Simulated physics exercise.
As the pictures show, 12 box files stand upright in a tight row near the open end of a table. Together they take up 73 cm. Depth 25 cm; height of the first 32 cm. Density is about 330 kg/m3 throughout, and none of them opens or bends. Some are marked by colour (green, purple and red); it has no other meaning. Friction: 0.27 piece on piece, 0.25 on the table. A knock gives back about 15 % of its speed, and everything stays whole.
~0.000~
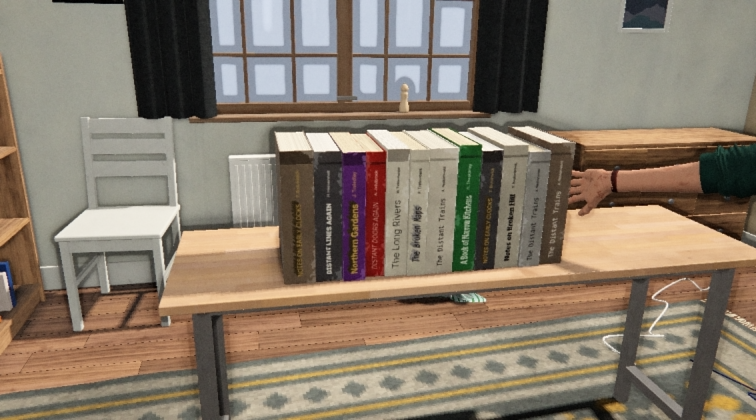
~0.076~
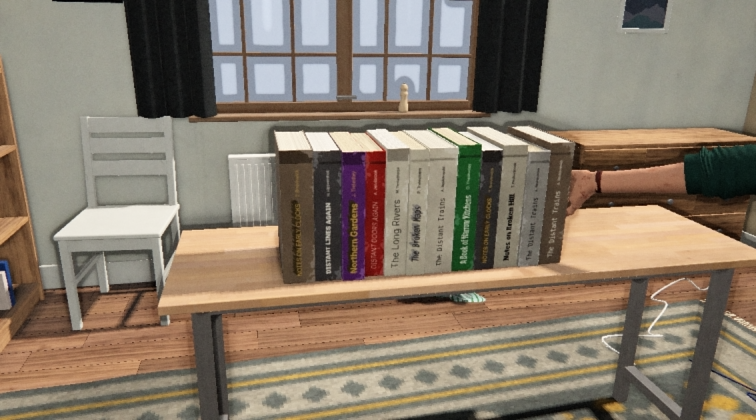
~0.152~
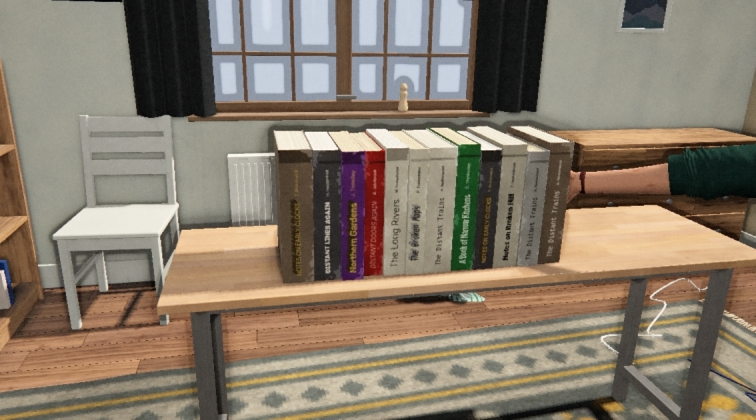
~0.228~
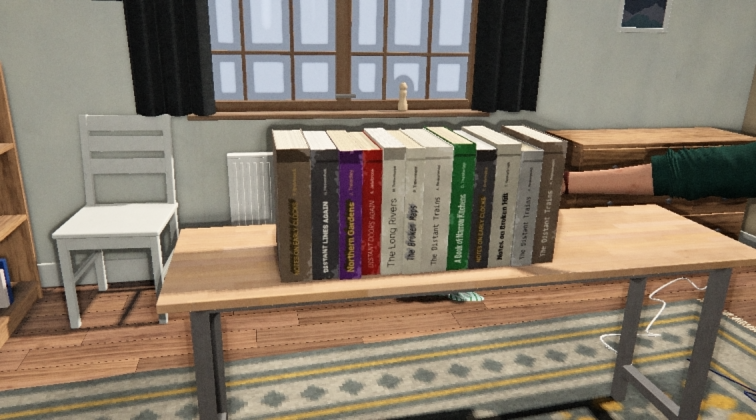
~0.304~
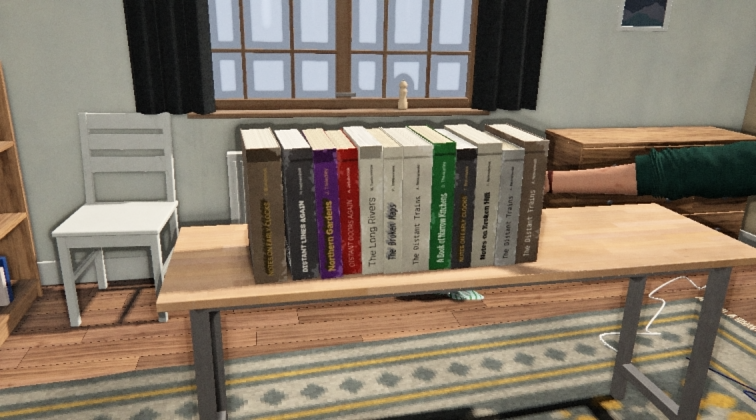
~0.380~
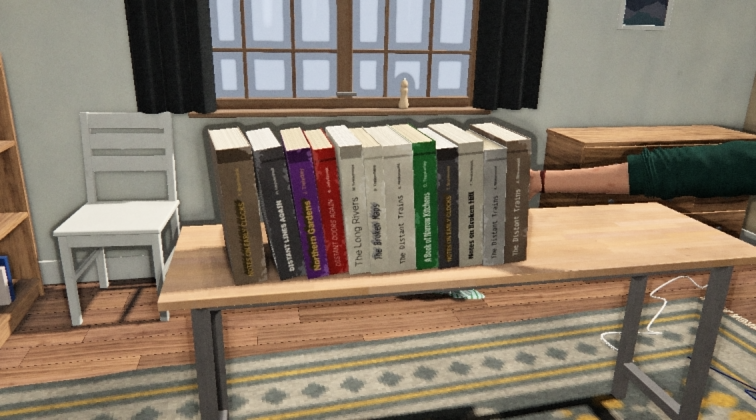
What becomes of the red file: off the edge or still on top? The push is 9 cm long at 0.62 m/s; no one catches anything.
It is still on top.
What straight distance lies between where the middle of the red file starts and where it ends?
About 35 cm.
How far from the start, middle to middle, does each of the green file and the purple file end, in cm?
About: Green 20, purple 40.
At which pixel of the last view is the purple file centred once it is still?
At about (179, 260).
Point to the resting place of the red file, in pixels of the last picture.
Around (233, 227).
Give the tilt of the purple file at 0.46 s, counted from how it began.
Some 20°.
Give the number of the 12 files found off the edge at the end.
The count is 2.
Around 0.46 s, none of the 12 files off the edge, 12 disturbed; red file tipped 16°; purple file tipped 18°.
Around 0.62 s, none of the 12 files off the edge, 12 disturbed; red file tipped 33°; purple file tipped 36°.
Around 0.86 s, 1 of the 12 files off the edge; red file tipped 49°; purple file tipped 55°.
Around 1.22 s, 2 of the 12 files off the edge; red file tipped 62°; purple file on its side.
Finally (1.5 s), 2 of the 12 files off the edge; red file tipped 62°; purple file on its side; green file tipped 45°. Seen by the last camera, middles, red file near (233, 227), purple file near (179, 260).
